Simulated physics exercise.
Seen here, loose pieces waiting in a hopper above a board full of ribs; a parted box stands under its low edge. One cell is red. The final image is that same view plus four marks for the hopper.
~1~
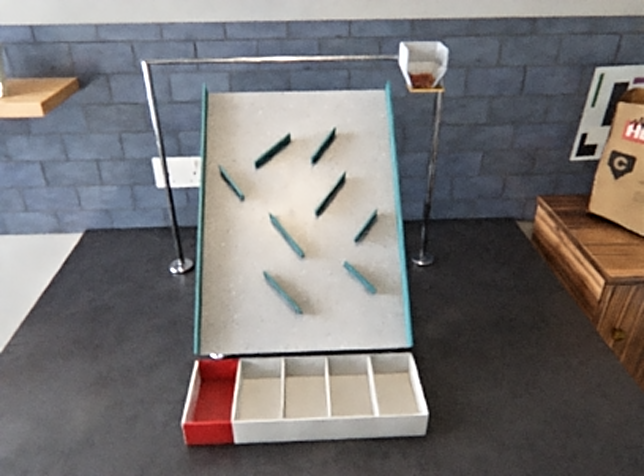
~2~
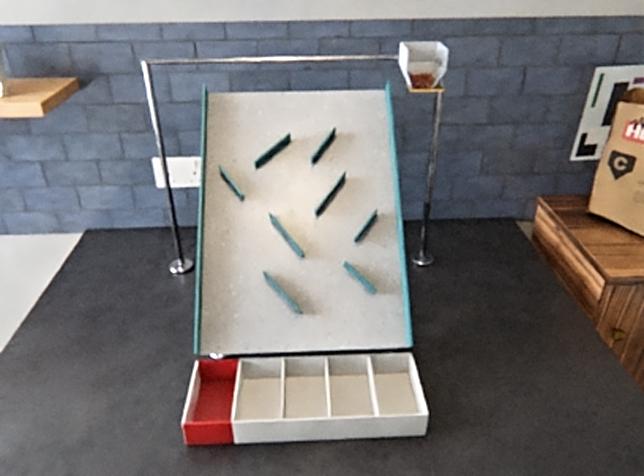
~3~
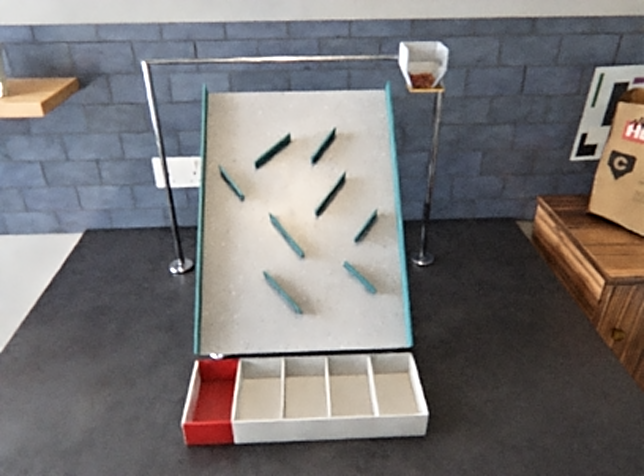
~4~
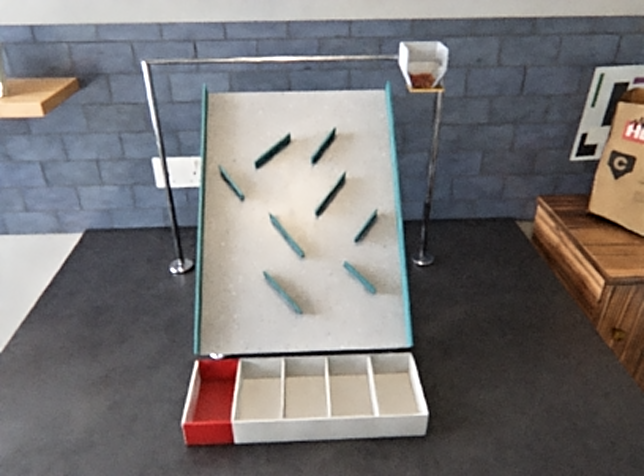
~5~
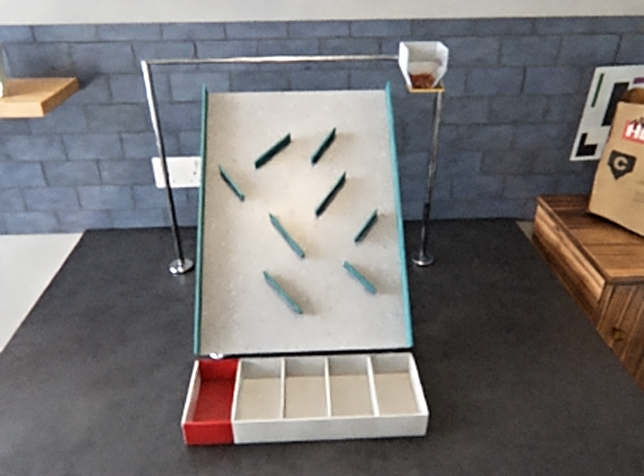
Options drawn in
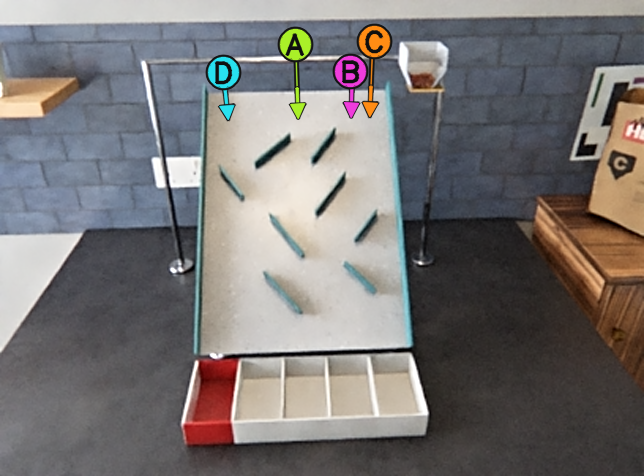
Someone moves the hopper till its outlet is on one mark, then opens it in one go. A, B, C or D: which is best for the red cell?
I would pick mark D.
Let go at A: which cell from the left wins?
The fourth from the left.
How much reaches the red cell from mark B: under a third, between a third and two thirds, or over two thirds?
Mark B gives under a third.
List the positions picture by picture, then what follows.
Hopper at (420, 80), clay pellets, door shut, in the first frame.
Ribs (254, 162) to (290, 133), (312, 158) to (335, 127), (219, 165) to (242, 194), in the second frame.
Ribs (315, 210) to (345, 172), (270, 213) to (303, 254), (356, 237) to (377, 209), in the third frame.
Ribs (264, 271) to (301, 311), (345, 261) to (376, 290), in the fourth frame.
Red cell at (209, 432), number 1 of 5 from the left, in the fifth frame.
On the marked copy, mark A meets the board at (297, 113); mark B meets the board at (351, 112); mark C meets the board at (370, 111); mark D meets the board at (227, 114).
With A, a small part in the red cell, nearly all in other cells.
With B, none in the red cell, nearly all in other cells, a stray few held on the board.
With C, none in the red cell, all in other cells.
With D, about a third in the red cell, about half in other cells.
